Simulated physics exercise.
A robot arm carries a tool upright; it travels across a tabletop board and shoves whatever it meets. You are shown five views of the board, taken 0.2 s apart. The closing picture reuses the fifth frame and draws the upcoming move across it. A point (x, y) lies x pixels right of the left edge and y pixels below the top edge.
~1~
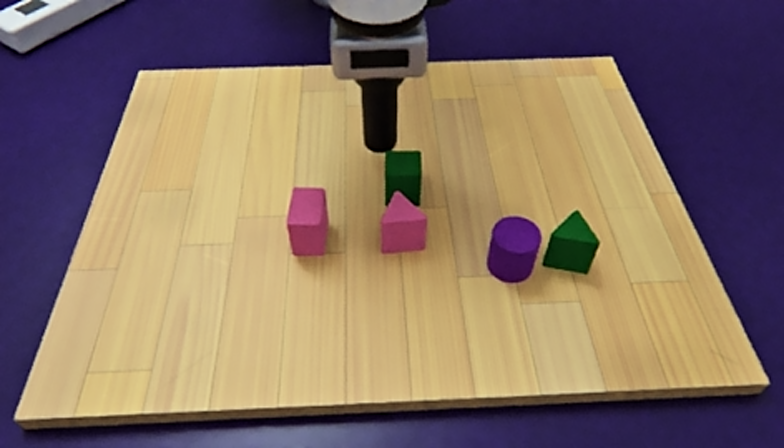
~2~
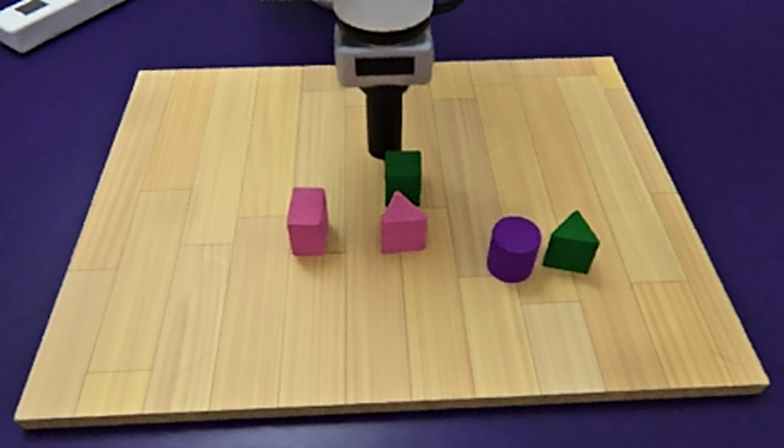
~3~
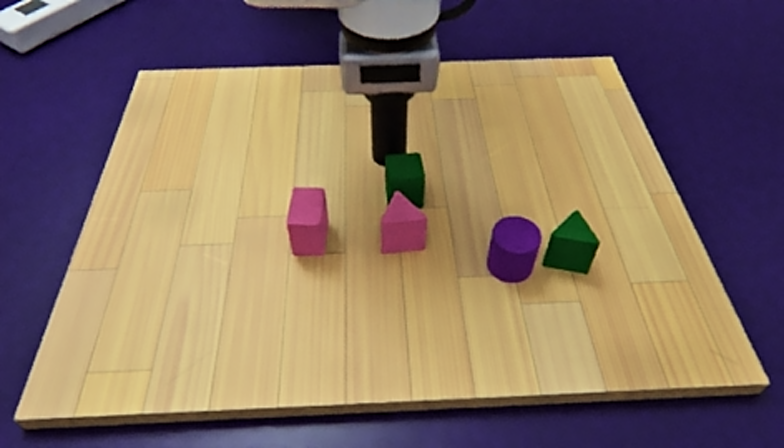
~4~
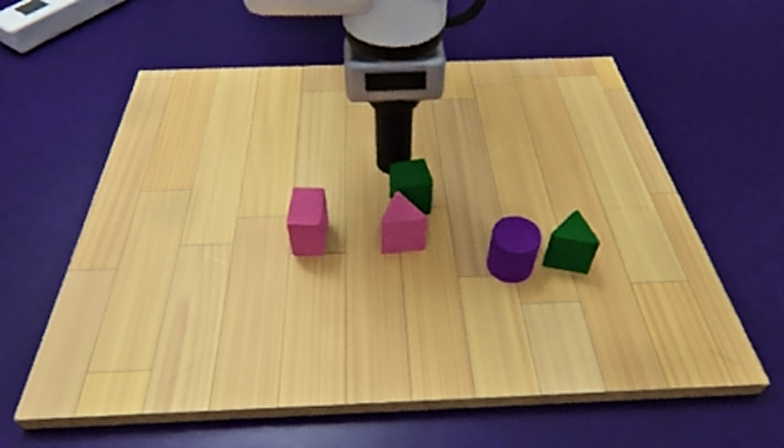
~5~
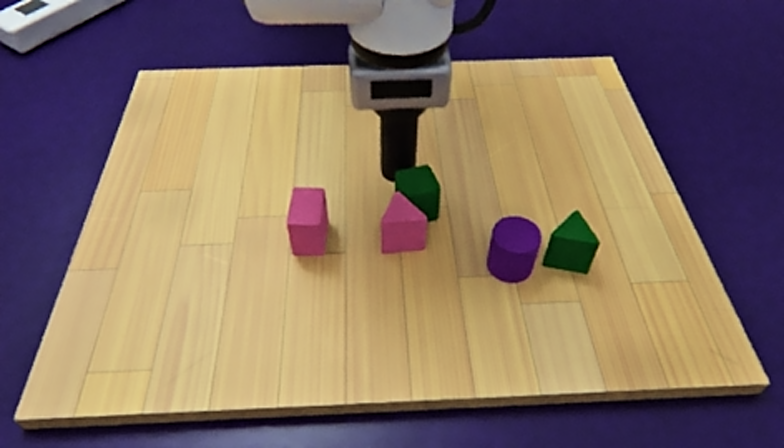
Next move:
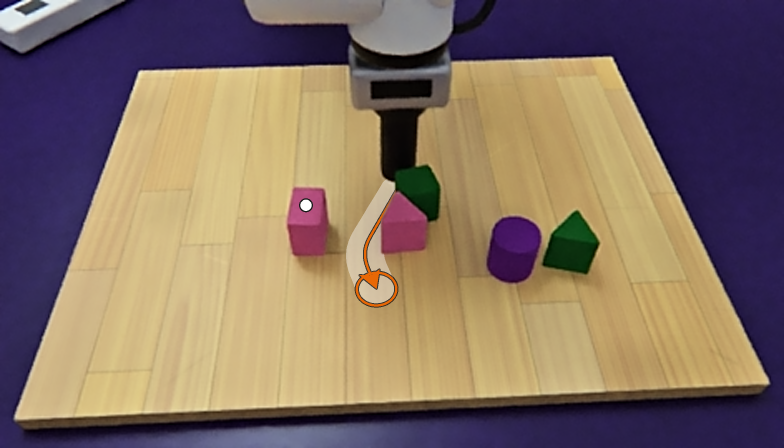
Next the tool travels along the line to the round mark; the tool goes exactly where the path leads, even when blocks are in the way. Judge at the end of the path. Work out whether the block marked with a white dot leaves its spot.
Once the path is done, it remains where it sat before.
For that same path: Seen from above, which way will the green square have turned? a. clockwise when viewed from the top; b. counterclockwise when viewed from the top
That would be b.
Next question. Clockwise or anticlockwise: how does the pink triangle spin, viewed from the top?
The block turns counter-clockwise.
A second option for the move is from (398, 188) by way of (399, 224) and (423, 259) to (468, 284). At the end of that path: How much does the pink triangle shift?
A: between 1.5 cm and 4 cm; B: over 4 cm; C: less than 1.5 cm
I choose B.
Path on the board, from (398, 188) by way of (381, 218) and (365, 251) to (377, 289); the dot is on the pink oblong.
The first path, step by step. One third of the way, tool at (380, 202); pink triangle at (402, 218), turned 20° anticlockwise; green square at (420, 192), turned 40° anticlockwise.
Two thirds of the way, tool at (364, 236); pink triangle at (401, 233), turned 90° anticlockwise; green square at (420, 192), turned 45° anticlockwise.
At the end, tool at (376, 272); pink oblong in place; pink triangle at (409, 247), turned 165° anticlockwise; green square at (420, 192), turned 45° anticlockwise.
